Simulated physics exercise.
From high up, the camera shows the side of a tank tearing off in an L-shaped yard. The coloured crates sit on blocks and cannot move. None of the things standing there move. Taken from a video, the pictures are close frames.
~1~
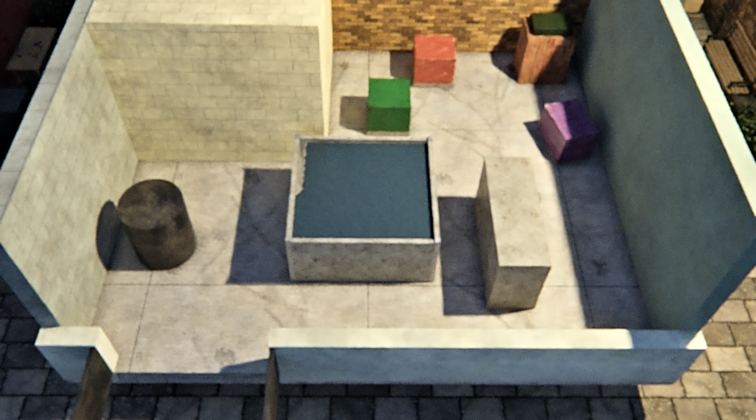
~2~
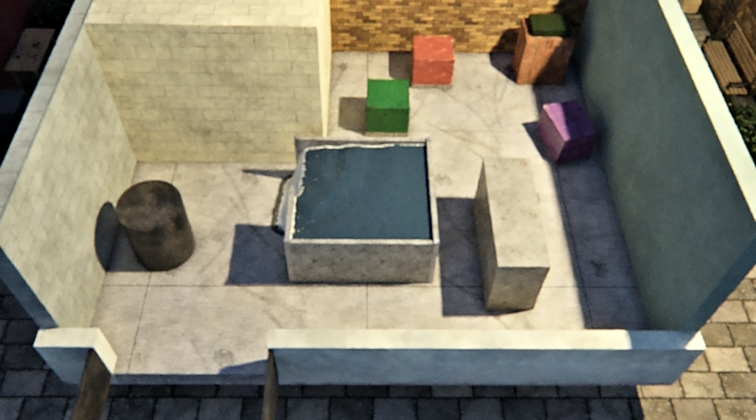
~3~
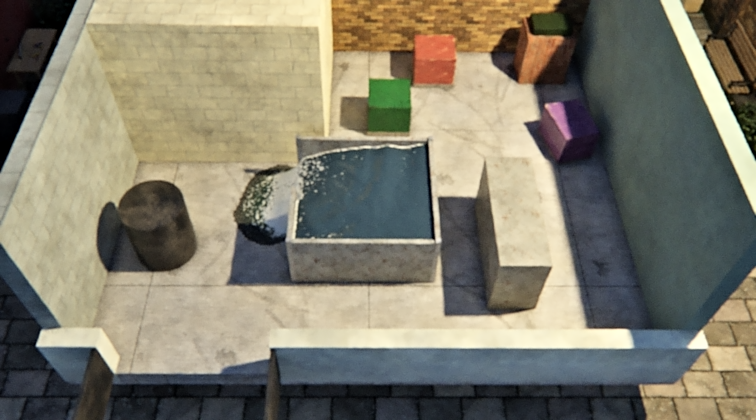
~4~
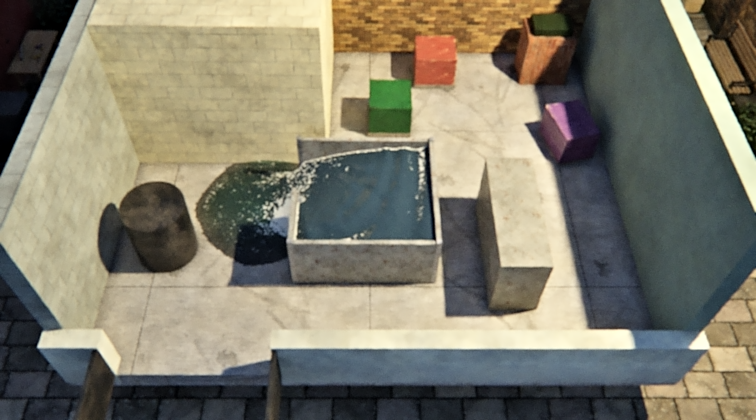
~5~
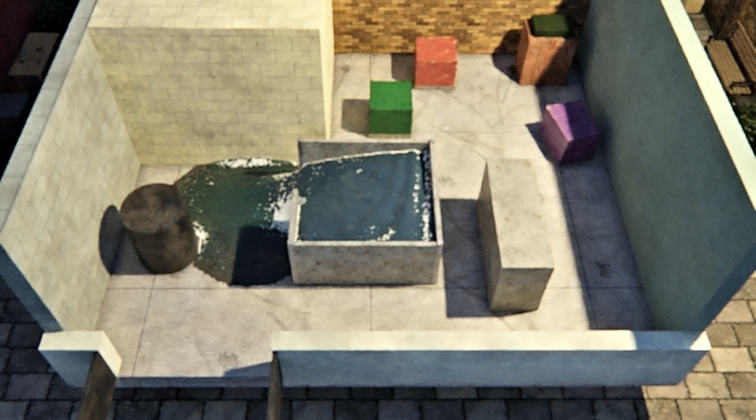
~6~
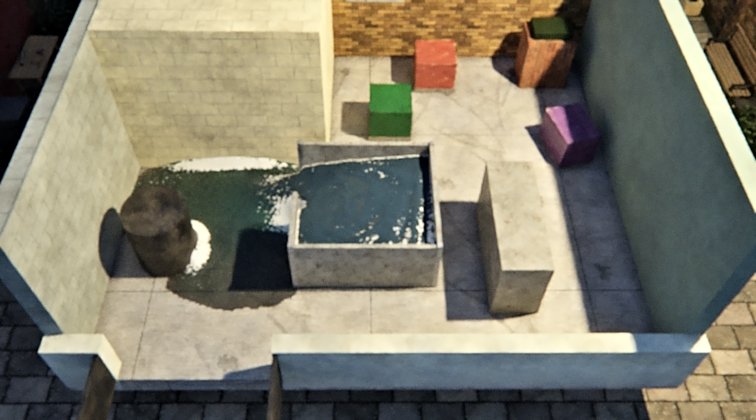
In the video, a full open tank stands in a walled yard among colored blocks, then its left side tears away and water pours out leftward, spreading across the paving to the dark cylinder and the pale wall behind.
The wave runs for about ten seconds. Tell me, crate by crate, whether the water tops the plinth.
Green crate: No, it does not. Red crate: No, it does not. Purple crate: Yes, it does.
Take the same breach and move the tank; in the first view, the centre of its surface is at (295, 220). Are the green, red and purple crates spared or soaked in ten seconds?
Green: Untouched; red: Untouched; purple: Flooded.
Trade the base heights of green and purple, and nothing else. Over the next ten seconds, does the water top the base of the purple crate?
My guess is that the purple one stays untouched.
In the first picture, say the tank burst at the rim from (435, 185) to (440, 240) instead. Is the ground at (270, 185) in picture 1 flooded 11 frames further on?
That spot: Spared.
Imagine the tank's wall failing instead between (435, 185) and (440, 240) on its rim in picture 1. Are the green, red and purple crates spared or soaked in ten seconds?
In my view the green crate gets reached; as for the red crate, it gets reached; the purple crate gets reached.
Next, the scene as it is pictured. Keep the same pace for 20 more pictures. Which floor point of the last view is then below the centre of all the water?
At about (264, 231).
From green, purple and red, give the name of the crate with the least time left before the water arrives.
The green crate.
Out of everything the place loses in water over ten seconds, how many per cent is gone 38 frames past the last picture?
I'd put it at 65 per cent.
A moment on, water covers 20 % of the floor; the green crate not reached, the red crate not reached, the purple crate not reached.
Next, water covers 25 % of the floor; the green crate not reached, the red crate not reached, the purple crate not reached.
Then, water covers 30 % of the floor; the green crate not reached, the red crate not reached, the purple crate not reached.
Later, water covers 55 % of the floor; the green crate water round its plinth, the red crate not reached, the purple crate water round its plinth.
In the end, water covers 80 % of the floor; the green crate stayed above the water, the red crate stayed above the water, the purple crate was topped.
